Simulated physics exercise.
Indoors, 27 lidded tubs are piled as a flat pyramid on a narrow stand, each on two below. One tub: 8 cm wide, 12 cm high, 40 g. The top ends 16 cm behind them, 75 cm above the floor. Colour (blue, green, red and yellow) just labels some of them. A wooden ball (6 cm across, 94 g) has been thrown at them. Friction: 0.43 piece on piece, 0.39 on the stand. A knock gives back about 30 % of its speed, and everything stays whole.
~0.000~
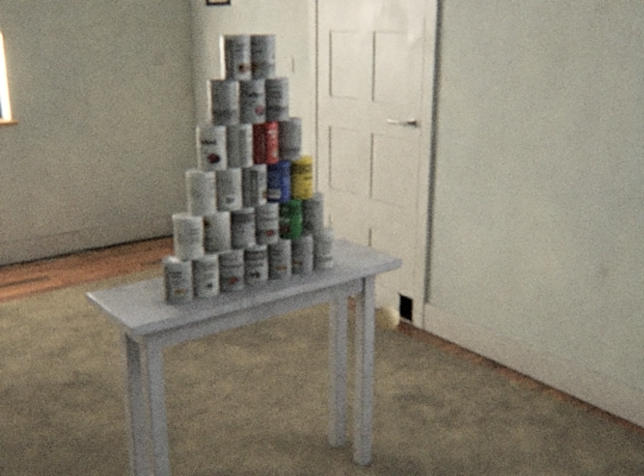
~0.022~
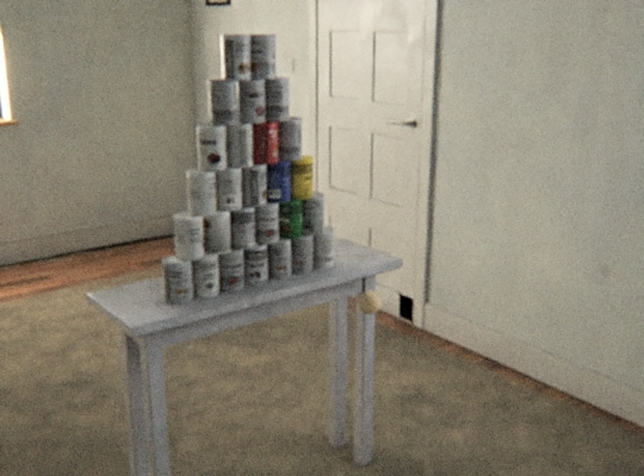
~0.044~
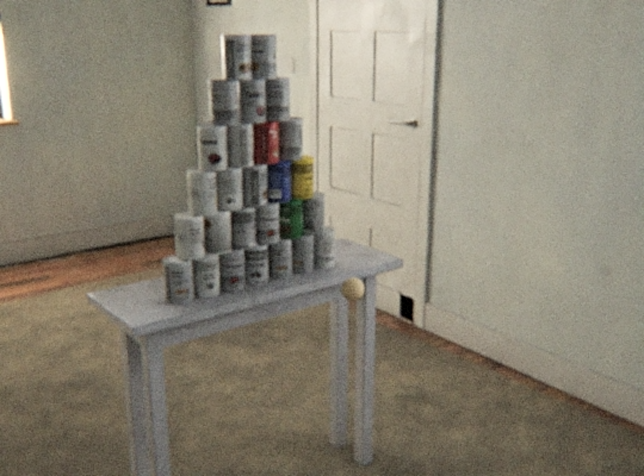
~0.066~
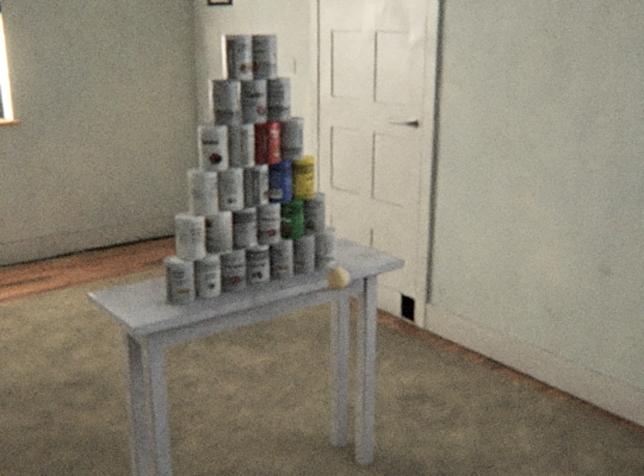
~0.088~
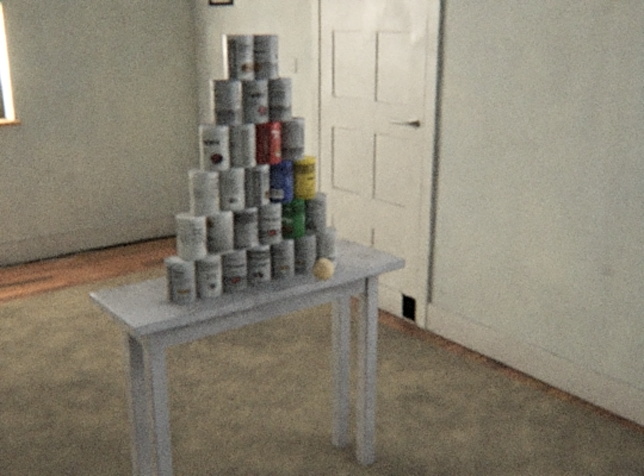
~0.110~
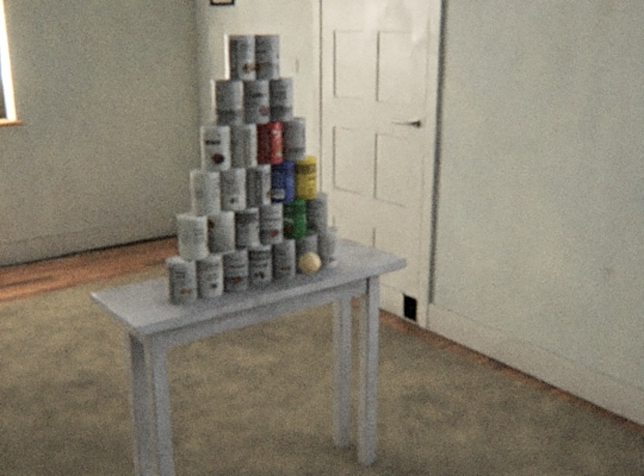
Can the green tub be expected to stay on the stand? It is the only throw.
In the end the green tub remains on top.
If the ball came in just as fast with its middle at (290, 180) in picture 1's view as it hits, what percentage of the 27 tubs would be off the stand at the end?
In that case 0 per cent.
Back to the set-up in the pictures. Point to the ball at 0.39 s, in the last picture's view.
At about (241, 251).
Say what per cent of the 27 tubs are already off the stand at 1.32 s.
By then 5 per cent.
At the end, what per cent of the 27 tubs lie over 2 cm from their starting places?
Shifted: 30 per cent.
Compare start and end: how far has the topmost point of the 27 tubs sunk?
Roughly 0 cm.
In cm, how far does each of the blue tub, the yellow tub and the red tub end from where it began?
About: Blue 0, yellow 0, red 0.
After 0.39 s, ball still moving; none of the 27 tubs off the stand, 10 disturbed; green tub 23° from how it stood; yellow tub 23 mm from its place.
After 1.32 s, ball still moving; 1 of the 27 tubs off the stand; green tub on its side; yellow tub 21 mm from its place.
In the end (3.5 s), ball rolling away; 1 of the 27 tubs off the stand; green tub on its side; blue tub 20 mm from its place; yellow tub 21 mm from its place. From the last view, middles, green tub near (264, 256), blue tub near (279, 179).
